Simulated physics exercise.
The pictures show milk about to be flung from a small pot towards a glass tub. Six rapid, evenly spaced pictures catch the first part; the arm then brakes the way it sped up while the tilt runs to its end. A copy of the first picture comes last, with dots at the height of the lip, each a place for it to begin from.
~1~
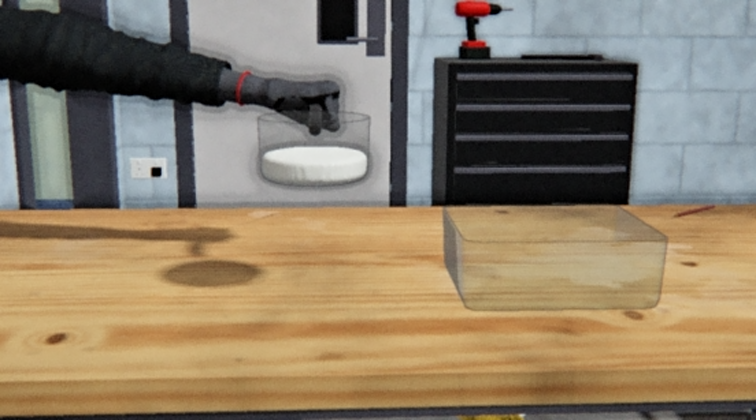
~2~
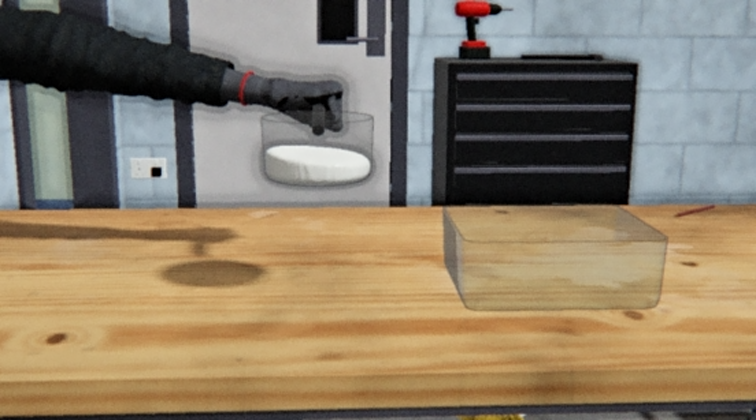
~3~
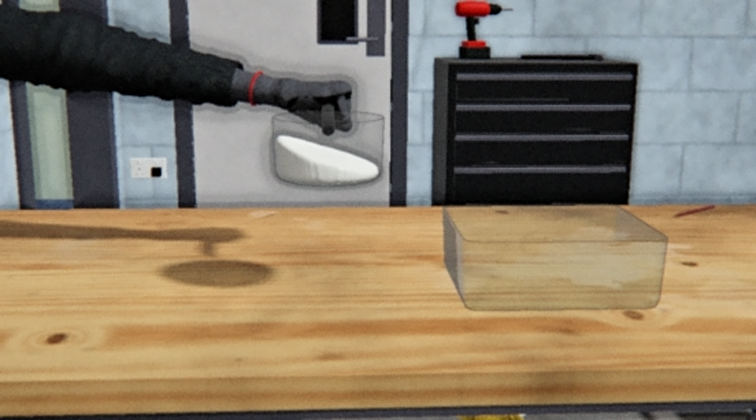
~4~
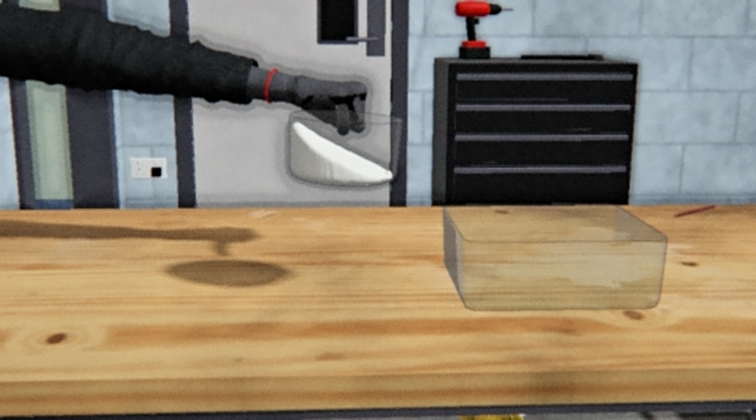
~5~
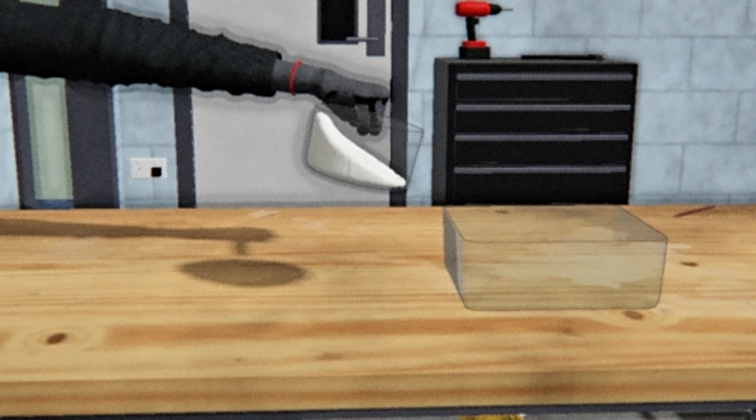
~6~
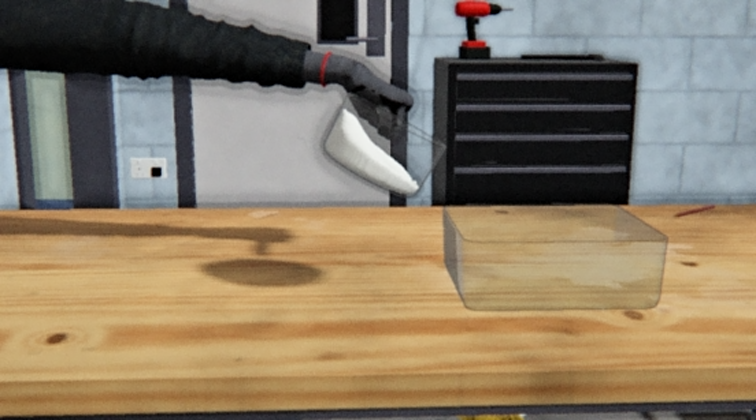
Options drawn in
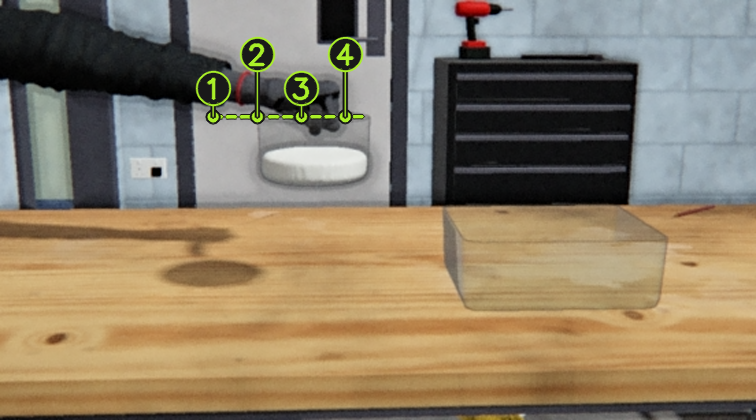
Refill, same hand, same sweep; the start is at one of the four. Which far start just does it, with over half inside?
4.
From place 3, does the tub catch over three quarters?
No, it does not.
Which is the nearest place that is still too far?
It is 3.
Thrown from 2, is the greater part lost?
Yes.
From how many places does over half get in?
One.
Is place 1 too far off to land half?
Yes, that goes wrong.
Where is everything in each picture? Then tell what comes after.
Upright, lip at (368, 116); tub from (462, 309) to (658, 306); nothing has left yet.
Upright, lip at (371, 116); nothing has left yet.
Upright, lip at (382, 116); nothing has left yet.
Tipped about 3°, lip at (399, 119); nothing has left yet.
Tipped about 13°, lip at (422, 129); nothing has left yet.
Tipped about 28°, lip at (443, 144); nothing has left yet.
On the marked copy, 1 at (213, 116); 2 at (257, 116); 3 at (301, 116); 4 at (345, 116).
For place 1, about 2 % lands in the tub, 96 % falls short.
For place 2, about 12 % lands in the tub, 86 % falls short.
For place 3, about 36 % lands in the tub, 57 % falls short and 6 % goes beside or beyond.
For place 4, about 62 % lands in the tub, 28 % falls short and 10 % goes beside or beyond.
